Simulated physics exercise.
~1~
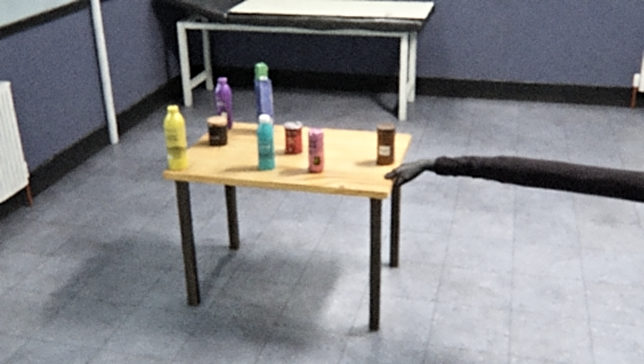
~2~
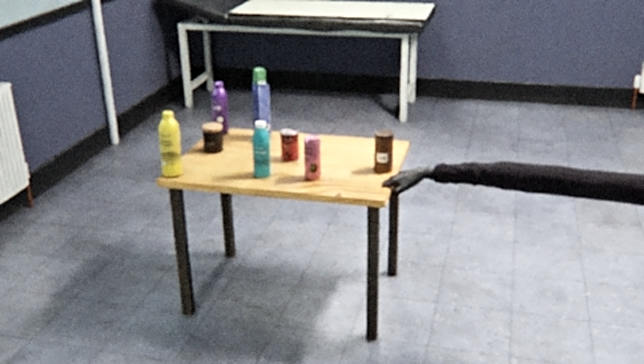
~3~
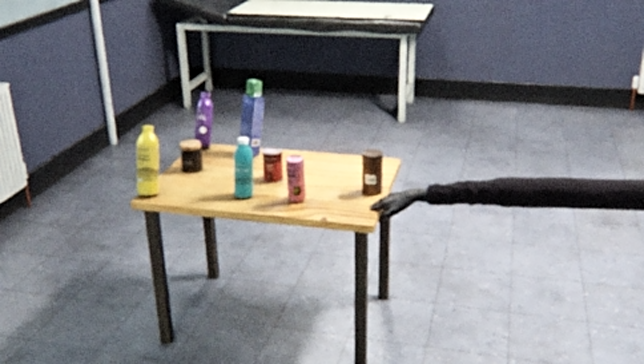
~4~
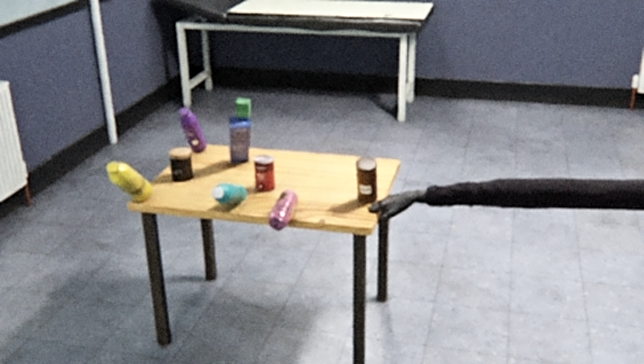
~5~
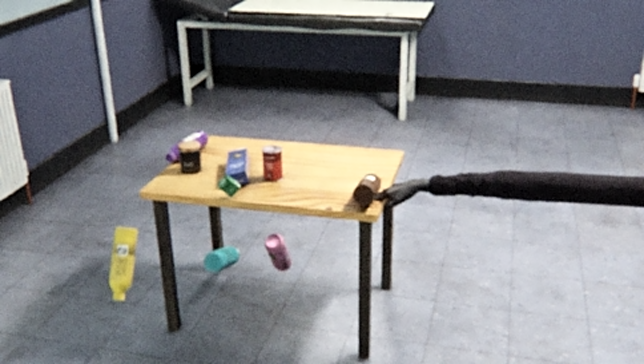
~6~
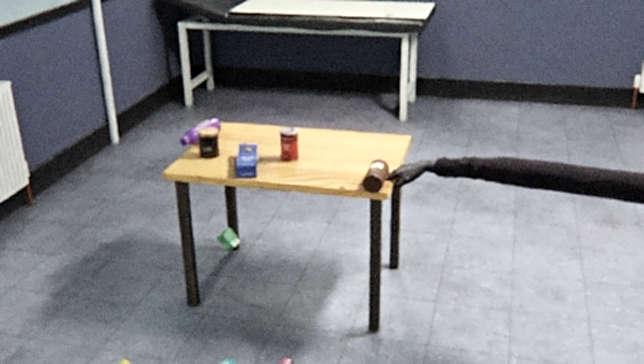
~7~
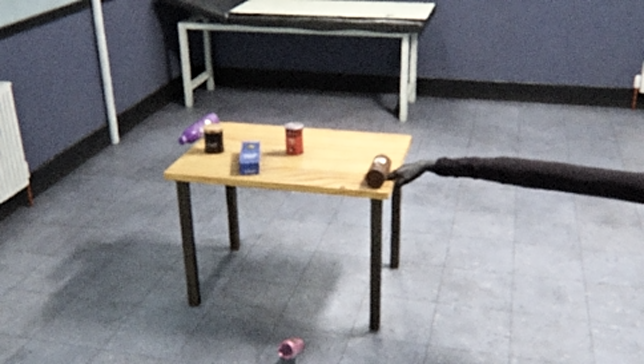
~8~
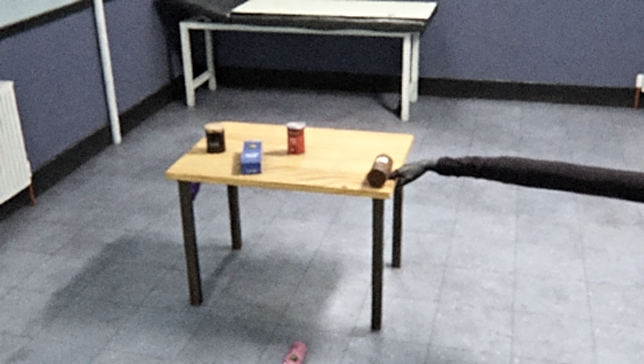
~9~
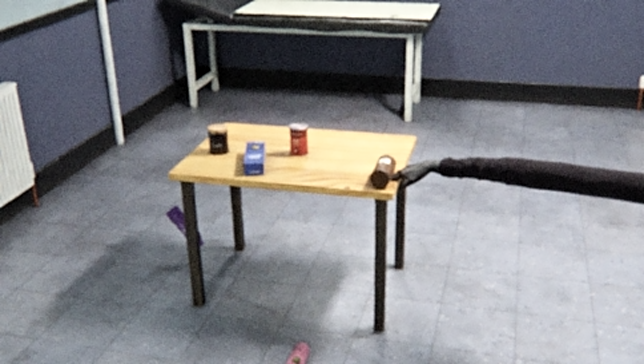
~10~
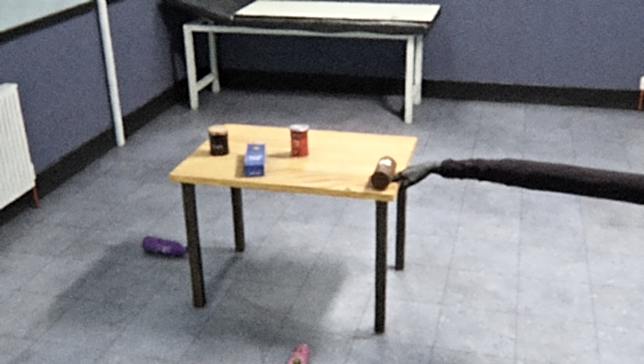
A light wooden table crowded with bottles, cans, jars and cartons stands on a grey tiled floor, seen from slightly above, with a black-sleeved arm gripping its right edge. The arm drags it a short way towards us, and the containers begin to lean. The yellow and turquoise bottles and the pink can tumble off the front as the brown jar and blue carton topple. The table is pushed back, a small green carton falls, and the purple bottle slips off the left side. The black jar and red tin remain upright beside the toppled blue carton and brown jar.
